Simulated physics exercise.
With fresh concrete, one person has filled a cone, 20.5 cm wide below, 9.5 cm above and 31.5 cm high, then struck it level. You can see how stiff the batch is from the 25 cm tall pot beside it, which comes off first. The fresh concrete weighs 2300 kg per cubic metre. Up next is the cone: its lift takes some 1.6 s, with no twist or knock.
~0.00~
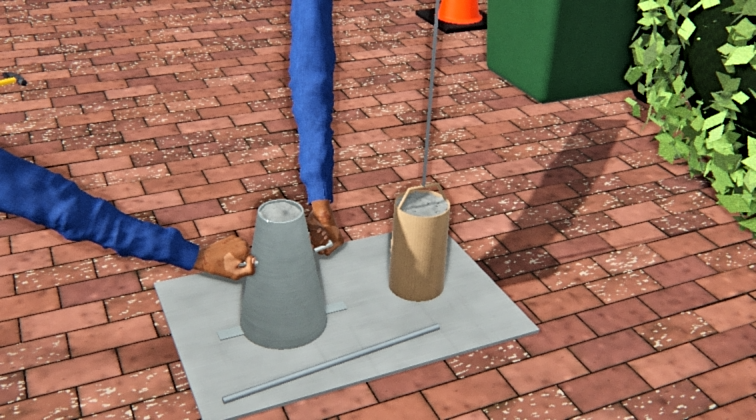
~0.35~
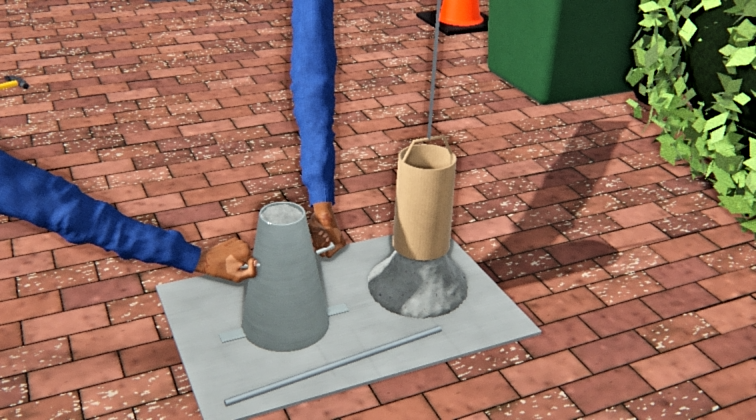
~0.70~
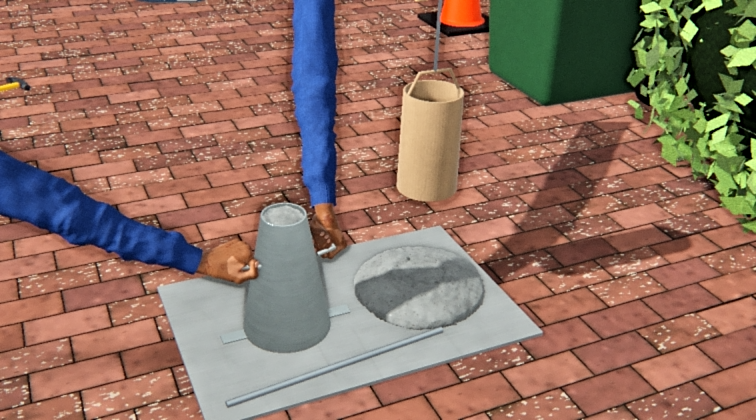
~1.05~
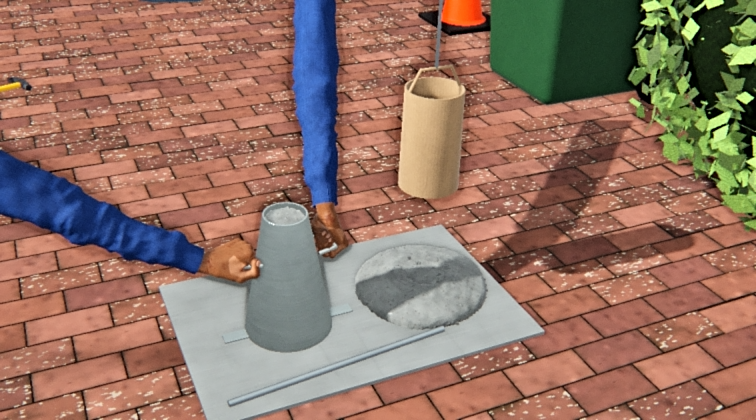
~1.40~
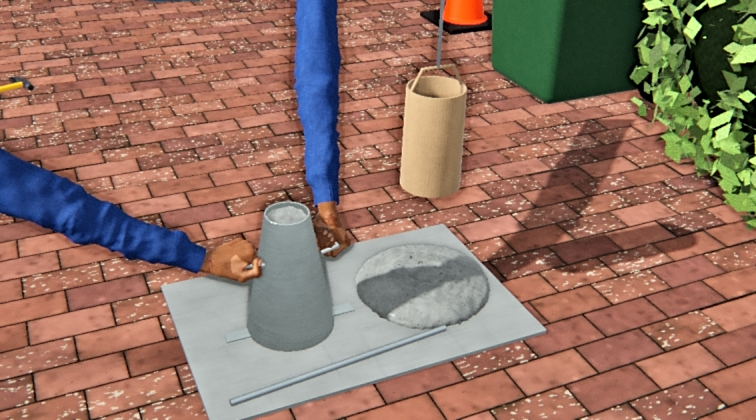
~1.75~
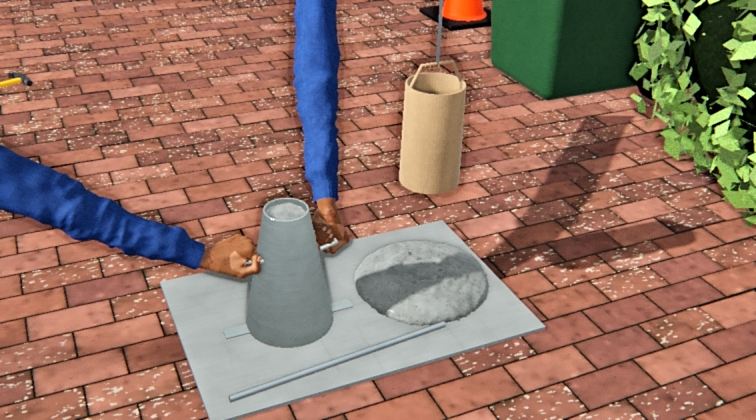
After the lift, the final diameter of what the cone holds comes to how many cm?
I'd say something close to 44 centimetres.
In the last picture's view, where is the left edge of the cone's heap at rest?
(198, 330).
After 2.2 s, the cone is up 8.8 cm; the fresh concrete has come down 20 cm to 12 cm and is 36 cm wide.
After 2.6 s, the cone is up 21 cm; the fresh concrete has come down 25 cm to 6.1 cm and is 43 cm wide.
After 3.0 s, the cone is up 33 cm; the fresh concrete has come down 25 cm to 6.0 cm and is 44 cm wide.
After 3.4 s, the cone is clear; the fresh concrete has come down 26 cm to 6.0 cm and is 44 cm wide.
After 4.1 s, at rest, the cone is clear; the fresh concrete has come down 26 cm to 5.9 cm and is 44 cm wide.
